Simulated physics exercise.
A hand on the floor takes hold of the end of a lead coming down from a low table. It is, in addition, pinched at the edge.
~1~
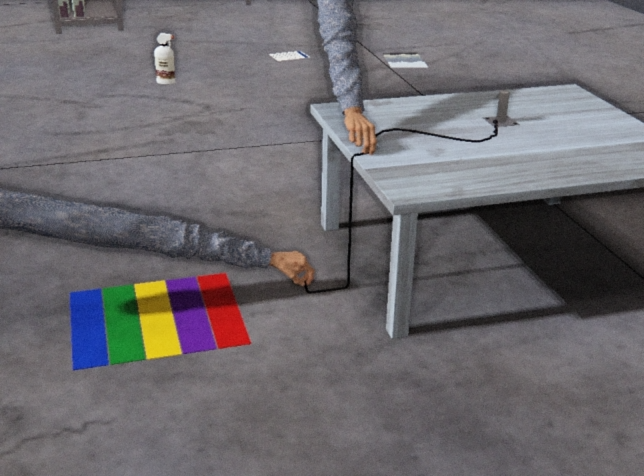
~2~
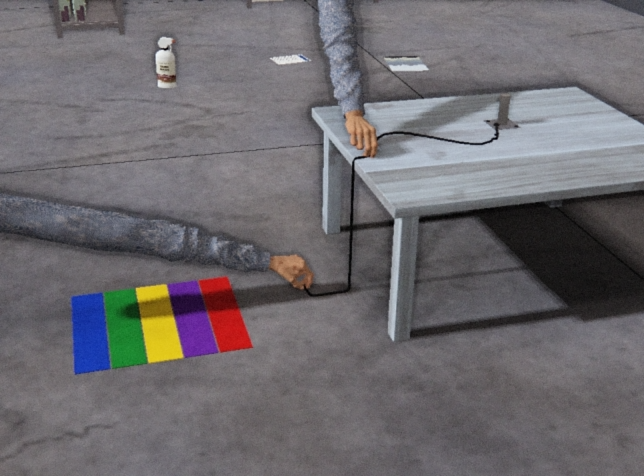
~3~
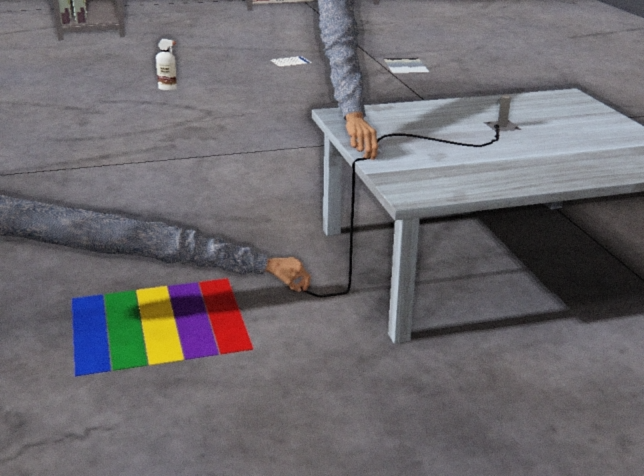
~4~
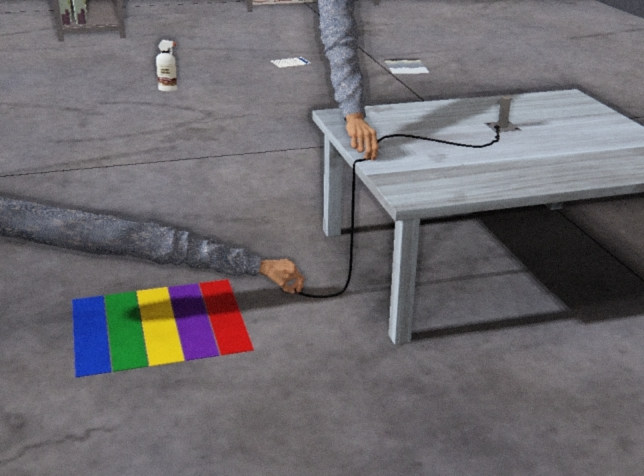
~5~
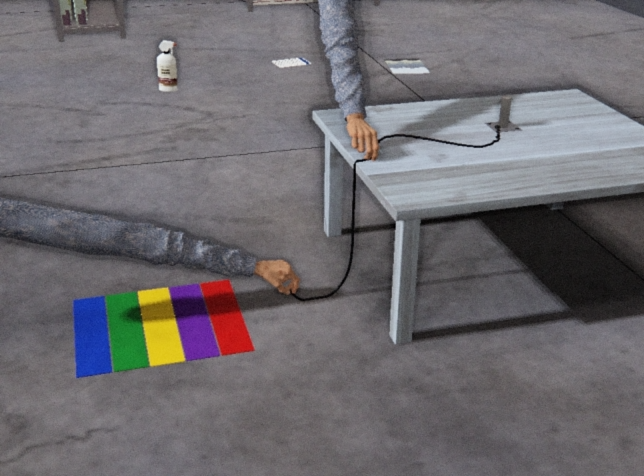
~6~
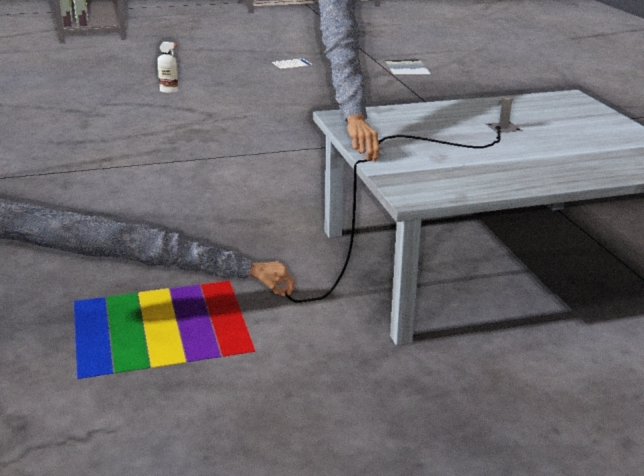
On a grey concrete floor, a hand drawing the end of a black lead slightly left while another pinches it at a low table's edge.
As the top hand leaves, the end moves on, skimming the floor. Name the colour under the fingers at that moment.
Green.
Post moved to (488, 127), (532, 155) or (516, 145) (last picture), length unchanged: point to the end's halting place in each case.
First (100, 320), then (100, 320), and last (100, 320).
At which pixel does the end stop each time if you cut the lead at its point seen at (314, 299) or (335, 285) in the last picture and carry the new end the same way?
In order, roughly (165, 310) and (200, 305).
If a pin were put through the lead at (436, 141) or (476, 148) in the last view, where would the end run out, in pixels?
(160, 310), then (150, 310).
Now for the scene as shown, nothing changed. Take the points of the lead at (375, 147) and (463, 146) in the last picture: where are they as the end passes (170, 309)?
First at (343, 176), next at (437, 146).
A little later, end near (170, 309); over yellow.
Next, end near (135, 314); over green.
When it is tight, end near (115, 317); over green. It gets as far as the green strip.
